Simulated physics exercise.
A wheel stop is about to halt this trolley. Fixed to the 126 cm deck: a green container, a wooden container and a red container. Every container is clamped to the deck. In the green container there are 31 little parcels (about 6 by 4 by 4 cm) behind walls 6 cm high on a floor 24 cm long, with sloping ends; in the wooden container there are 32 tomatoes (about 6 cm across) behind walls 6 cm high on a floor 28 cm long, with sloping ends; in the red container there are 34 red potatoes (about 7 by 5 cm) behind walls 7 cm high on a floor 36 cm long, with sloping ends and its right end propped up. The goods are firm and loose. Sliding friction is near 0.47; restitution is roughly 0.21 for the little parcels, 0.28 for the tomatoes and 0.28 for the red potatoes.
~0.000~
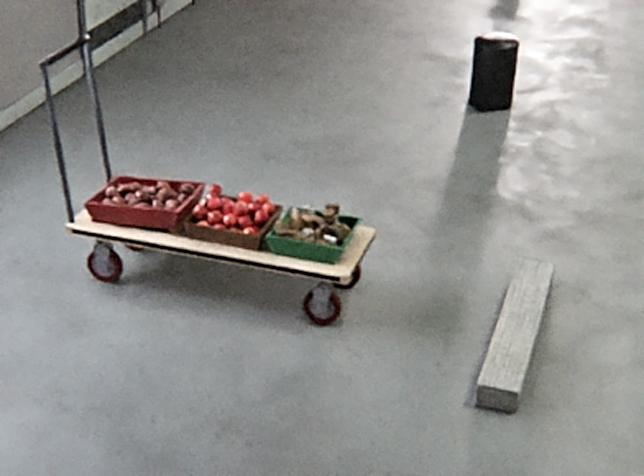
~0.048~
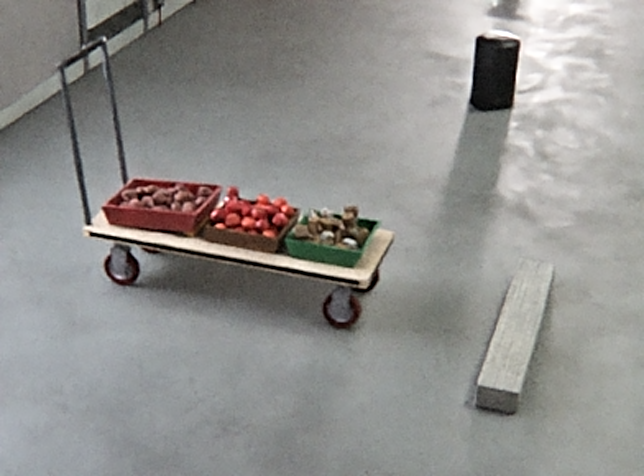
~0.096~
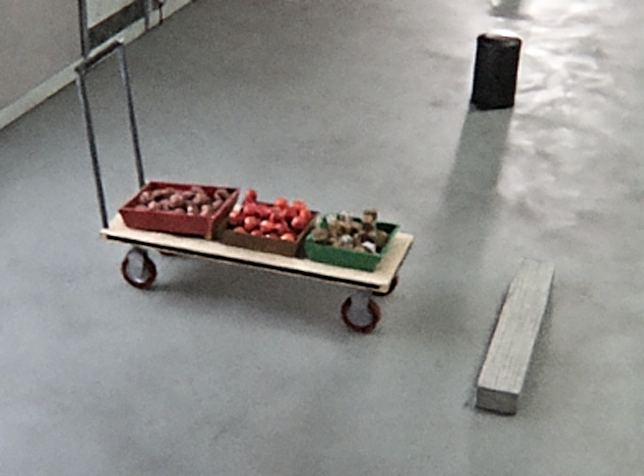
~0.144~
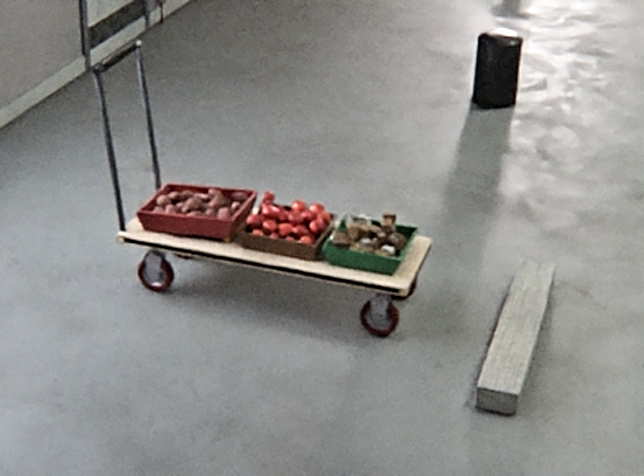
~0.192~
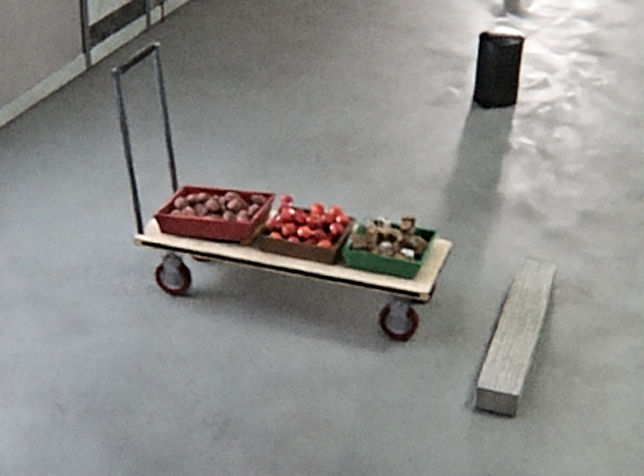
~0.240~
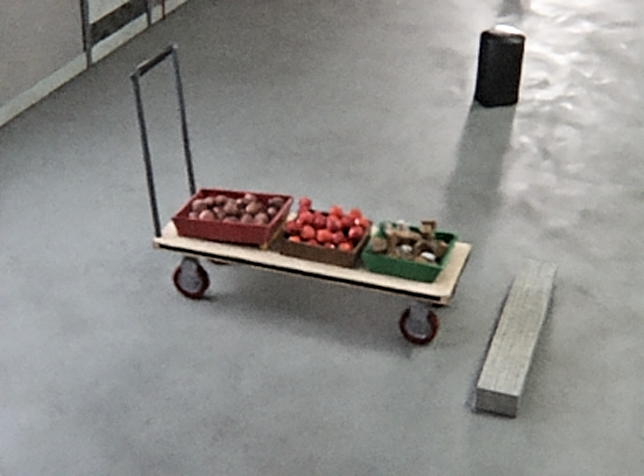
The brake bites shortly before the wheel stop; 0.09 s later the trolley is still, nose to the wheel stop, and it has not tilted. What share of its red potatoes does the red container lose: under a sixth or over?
The red container loses less than a sixth of its red potatoes.
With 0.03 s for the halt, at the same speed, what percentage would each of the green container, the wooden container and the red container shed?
In that case green container 20, wooden container 20, red container 0 per cent.
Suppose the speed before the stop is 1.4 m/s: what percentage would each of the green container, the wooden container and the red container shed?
In that case green container 10, wooden container 20, red container 0 per cent.
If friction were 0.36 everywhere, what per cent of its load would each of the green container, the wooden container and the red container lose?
Then green container 0, wooden container 20, red container 0 per cent.
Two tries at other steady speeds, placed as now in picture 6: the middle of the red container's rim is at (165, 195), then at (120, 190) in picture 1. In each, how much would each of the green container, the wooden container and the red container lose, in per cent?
Green container 0 then 30, wooden container 20 then 30, red container 0 then 0 per cent.
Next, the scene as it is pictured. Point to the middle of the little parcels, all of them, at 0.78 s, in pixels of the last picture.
Around (473, 264).
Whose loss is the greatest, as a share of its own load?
It is the wooden container.
After 0.33 s, the brake bites.
After 0.43 s, green container 31 in, 0 out, wooden container 30 in, 2 out and red container 34 in, 0 out.
After 0.55 s, green container 30 in, 1 out, wooden container 26 in, 6 out and red container 34 in, 0 out.
After 0.78 s, green container 30 in, 1 out, wooden container 24 in, 8 out and red container 34 in, 0 out.
Outcome (at 1.28 s), green container 30 in, 1 out, wooden container 24 in, 8 out and red container 34 in, 0 out. Asked share, 0 of 34, 0 per cent.
